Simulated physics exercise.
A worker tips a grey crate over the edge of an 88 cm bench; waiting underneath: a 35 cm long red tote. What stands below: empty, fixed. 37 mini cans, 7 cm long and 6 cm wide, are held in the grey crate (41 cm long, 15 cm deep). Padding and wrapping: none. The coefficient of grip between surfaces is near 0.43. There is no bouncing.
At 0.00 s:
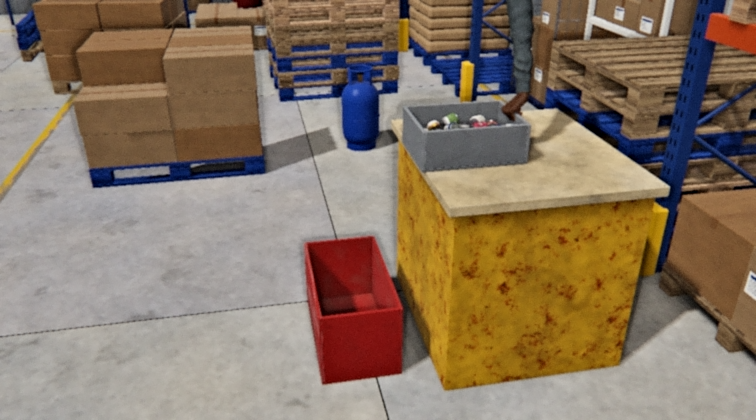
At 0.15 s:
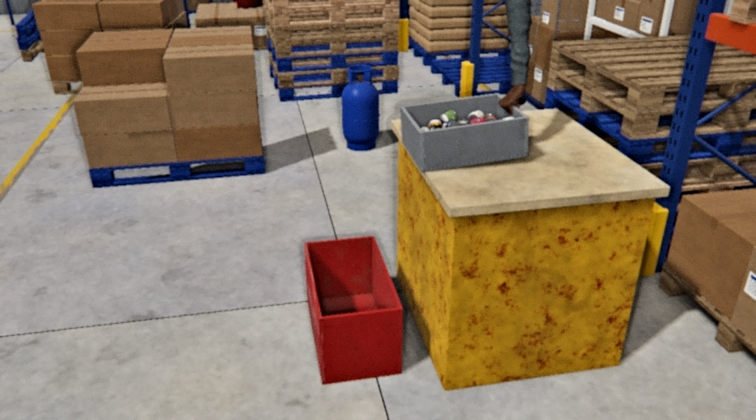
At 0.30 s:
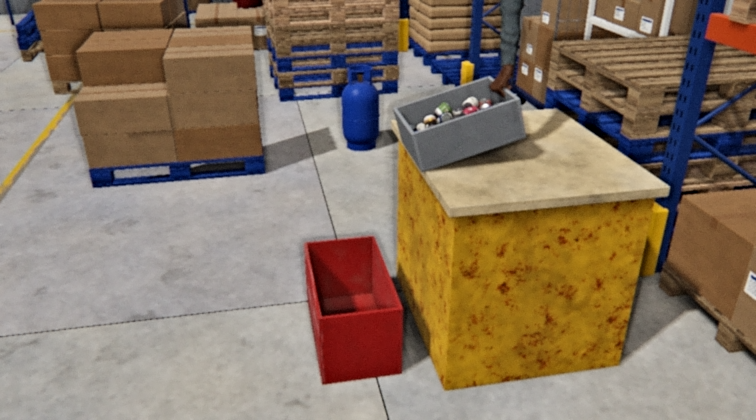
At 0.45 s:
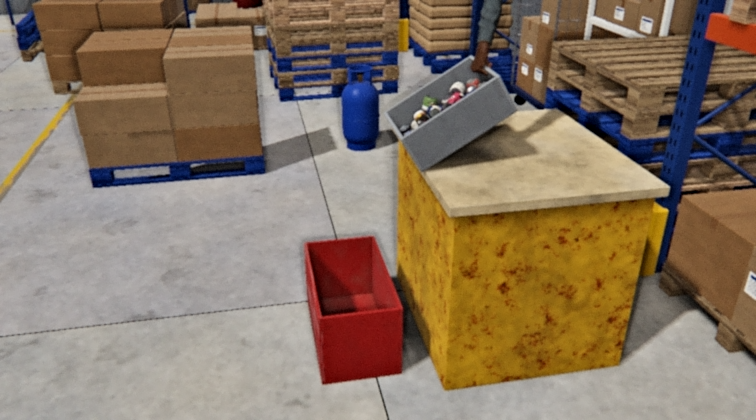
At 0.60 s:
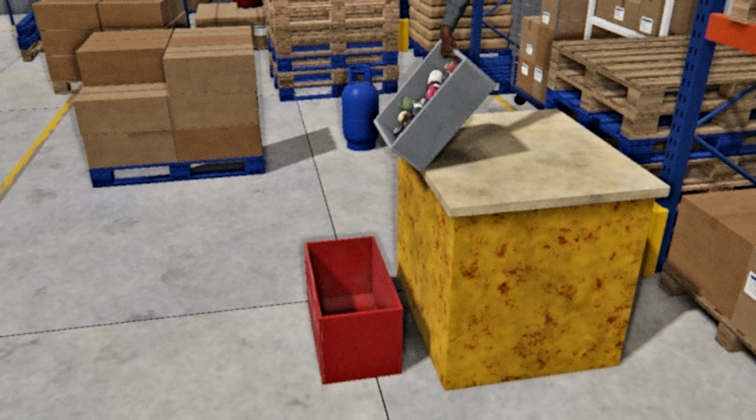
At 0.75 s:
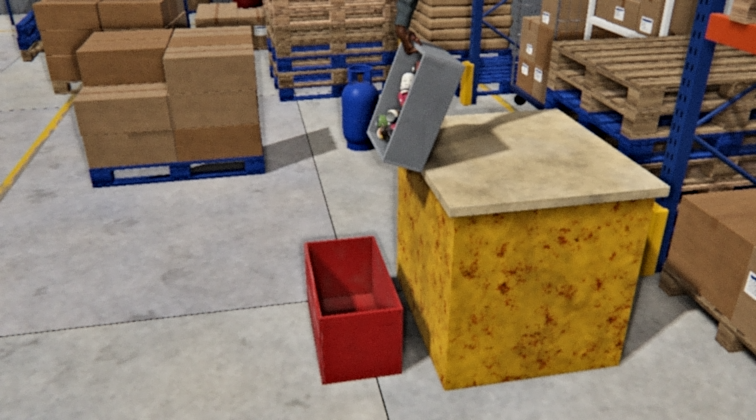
The footage shows a grey crate of small mixed items on a rusty yellow bench, a red tote on the floor below, as a partly visible person's hand raises its right end, tilting it steeply leftward with the items still inside.
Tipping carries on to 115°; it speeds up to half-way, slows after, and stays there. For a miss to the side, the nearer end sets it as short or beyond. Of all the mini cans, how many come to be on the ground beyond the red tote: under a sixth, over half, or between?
In the end a sixth to a half of them are on the ground beyond the red tote.
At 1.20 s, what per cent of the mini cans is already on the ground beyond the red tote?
Estimate for then: Some 0 percent.
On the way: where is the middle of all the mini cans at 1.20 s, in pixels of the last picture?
Roughly at pixel (352, 163).
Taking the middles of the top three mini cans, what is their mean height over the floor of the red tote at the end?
It comes to close to 19 centimetres.
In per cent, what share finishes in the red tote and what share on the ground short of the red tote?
I'd put it at about 60 percent, then about 0 percent.
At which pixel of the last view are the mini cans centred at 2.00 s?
Centre: Approx. (328, 331).
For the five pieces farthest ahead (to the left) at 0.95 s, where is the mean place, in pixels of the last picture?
Near (360, 132) in pixels.
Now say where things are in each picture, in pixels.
In the first frame (places track the rim corner closest to us here), grey crate (426, 132); red tote (322, 318); tipped 0°; all still inside.
In the second frame, grey crate (423, 132); tipped 4°.
In the third frame, grey crate (415, 133); tipped 15°.
In the fourth frame, grey crate (403, 137); tipped 31°.
In the fifth frame, grey crate (392, 146); tipped 50°.
In the sixth frame, grey crate (383, 158); red tote (322, 318); tipped 69°; all still inside.
After 0.95 s, tilt 93°; 34 still in the grey crate and 3 in the air.
After 1.20 s, tilt 112°; 14 still in the grey crate and 23 in the air.
After 1.55 s, tilt 115°; 4 still in the grey crate, 14 in the red tote, 13 on the ground beyond the red tote and 6 in the air.
Final count (at 2.00 s), 22 in the red tote and 15 on the ground beyond the red tote. Asked share, 15 of 37, 41 per cent.
